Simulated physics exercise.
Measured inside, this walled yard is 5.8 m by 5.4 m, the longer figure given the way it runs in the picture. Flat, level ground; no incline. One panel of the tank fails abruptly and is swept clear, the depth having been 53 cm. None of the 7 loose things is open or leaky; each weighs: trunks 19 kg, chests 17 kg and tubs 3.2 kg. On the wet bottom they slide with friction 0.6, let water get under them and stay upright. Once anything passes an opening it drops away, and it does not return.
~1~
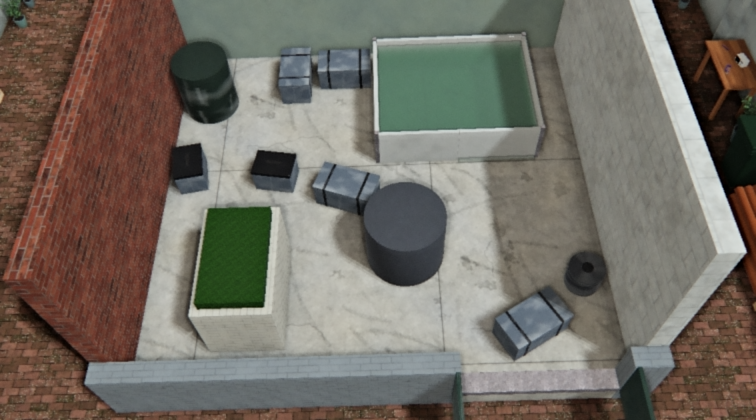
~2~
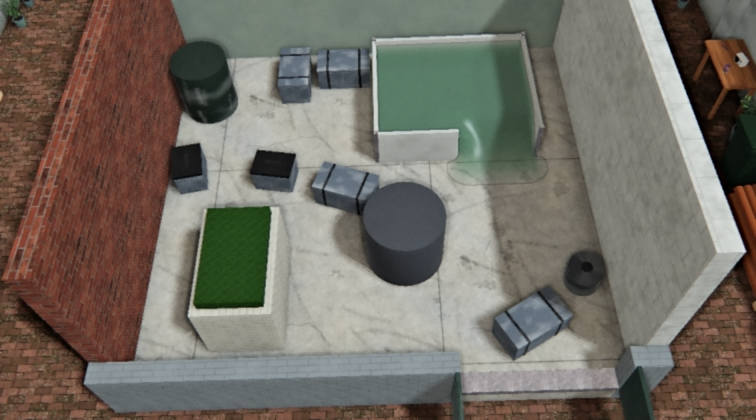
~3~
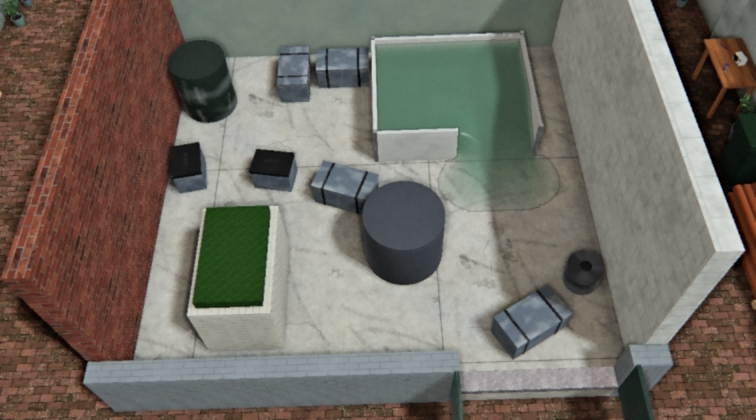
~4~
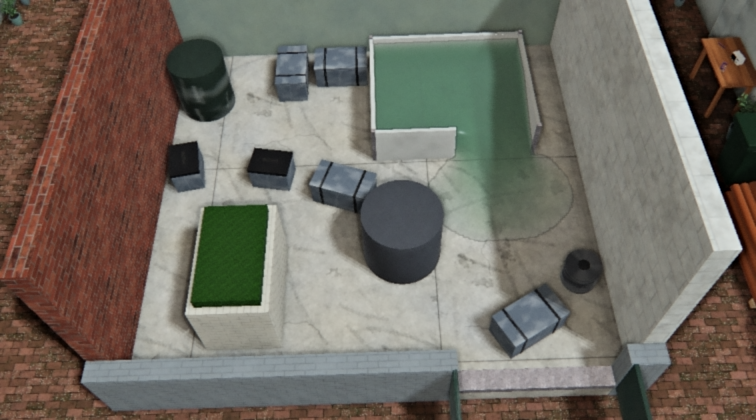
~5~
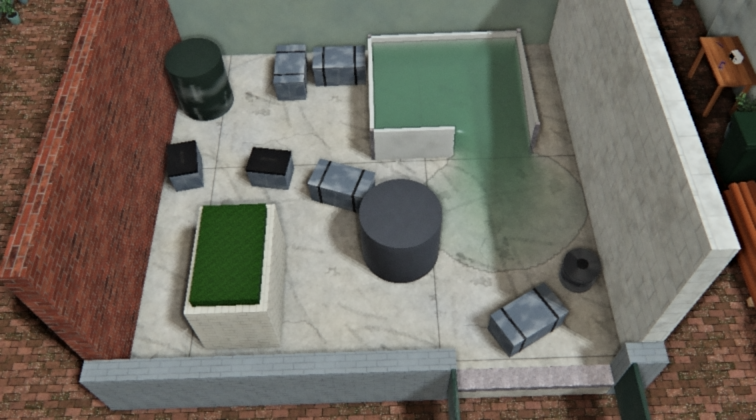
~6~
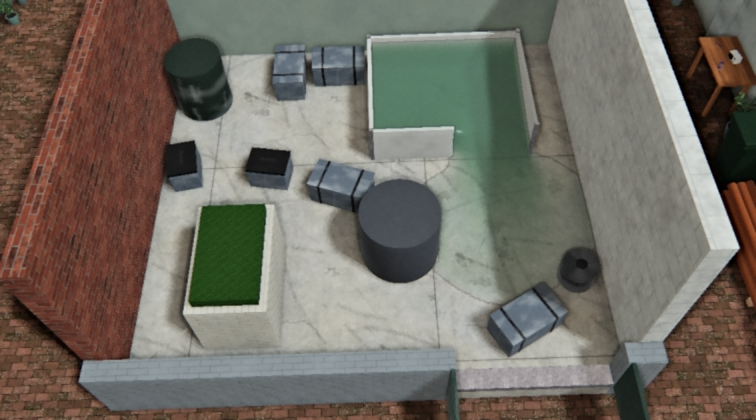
In a walled yard with a pale stone floor, a white-sided tank of green water stands at the back among grey trunks and dark tubs. Part of its front panel disappears, and water pours through the gap, spreading forward across the floor in a widening, rounded sheet while the surrounding objects stay put.
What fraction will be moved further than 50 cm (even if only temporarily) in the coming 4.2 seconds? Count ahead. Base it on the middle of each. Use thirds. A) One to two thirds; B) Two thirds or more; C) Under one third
Under one third (C).
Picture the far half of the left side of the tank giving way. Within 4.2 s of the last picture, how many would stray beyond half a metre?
That gives 4 of them.
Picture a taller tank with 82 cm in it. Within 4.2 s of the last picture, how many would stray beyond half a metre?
So the tally would be 2.
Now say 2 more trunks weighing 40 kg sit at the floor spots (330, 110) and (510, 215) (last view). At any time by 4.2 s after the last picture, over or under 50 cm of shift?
The first comes out within the limit, the second beyond the limit.
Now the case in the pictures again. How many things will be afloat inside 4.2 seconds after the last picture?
Tally: 0 of them.
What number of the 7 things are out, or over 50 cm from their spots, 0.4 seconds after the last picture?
By then the count is 0.
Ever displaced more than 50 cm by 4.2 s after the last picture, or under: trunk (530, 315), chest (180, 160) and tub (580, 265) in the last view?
Taking them in turn, the answers are greater, smaller and greater.
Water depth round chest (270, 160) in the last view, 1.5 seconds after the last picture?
Around 0 centimetres.
Then, 0.4 s after the last picture 0 of 7 are over 50 cm from their spots; 0 afloat.
Then, 1.5 s after the last picture 2 of 7 are over 50 cm from their spots; 0 afloat.
Then, 2.8 s after the last picture 2 of 7 are over 50 cm from their spots; 0 afloat.
Then, 4.2 s after the last picture 2 of 7 are over 50 cm from their spots, and 2 have been at some point; 0 afloat.
